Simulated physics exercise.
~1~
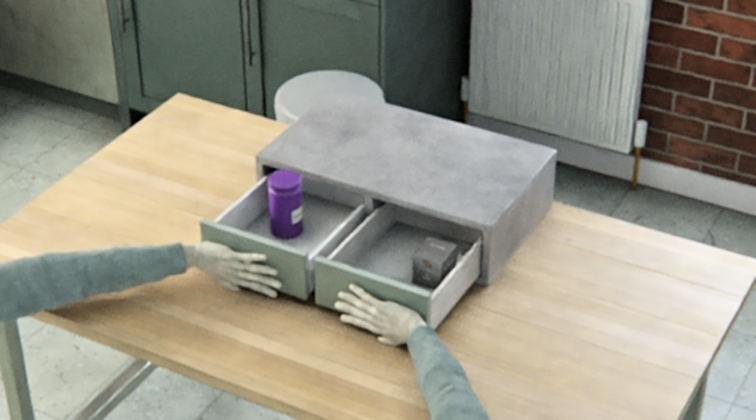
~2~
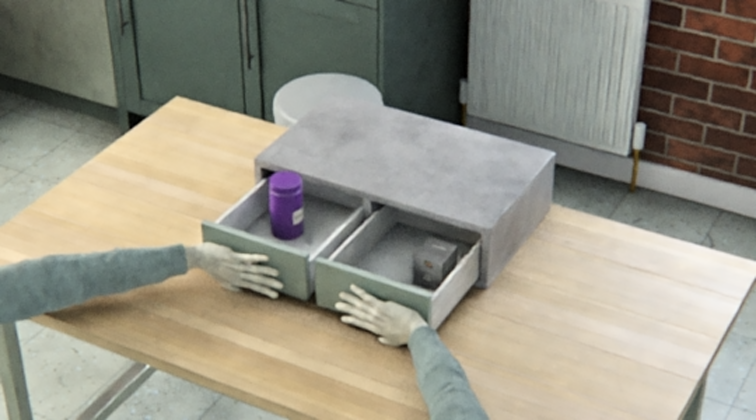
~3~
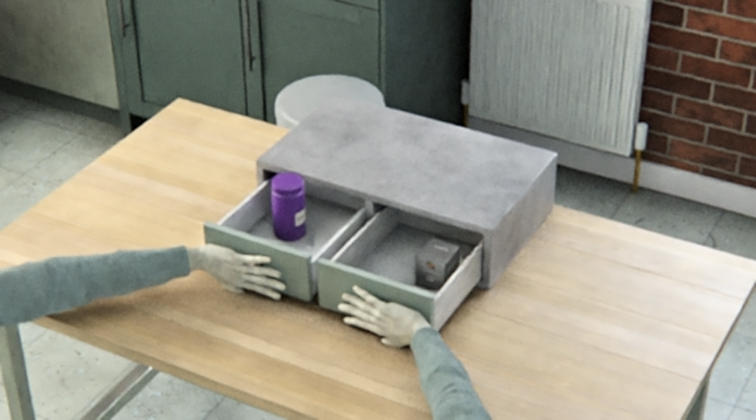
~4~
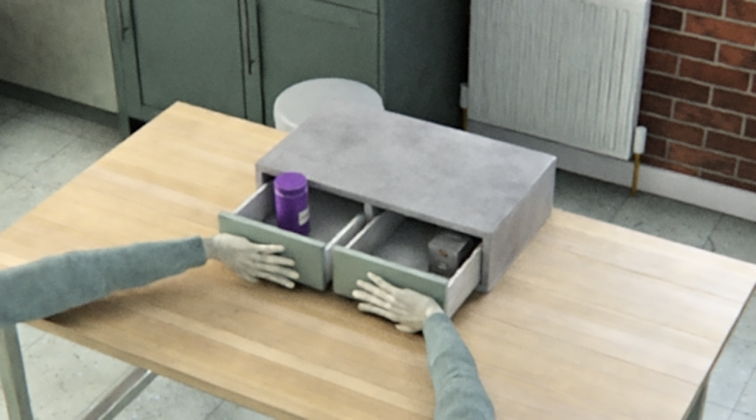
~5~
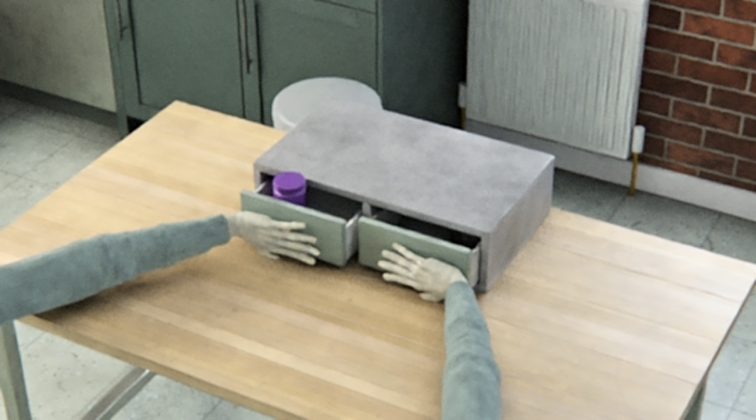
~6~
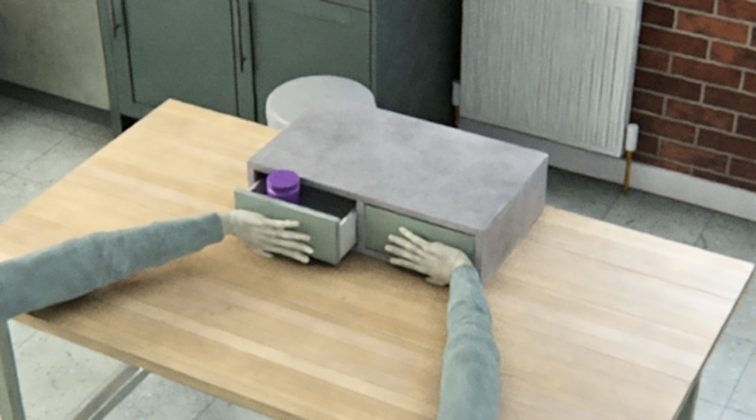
Two hands slowly pushing in both drawers of a low grey cabinet, the right closing while the left, holding a purple jar, stays partly open.
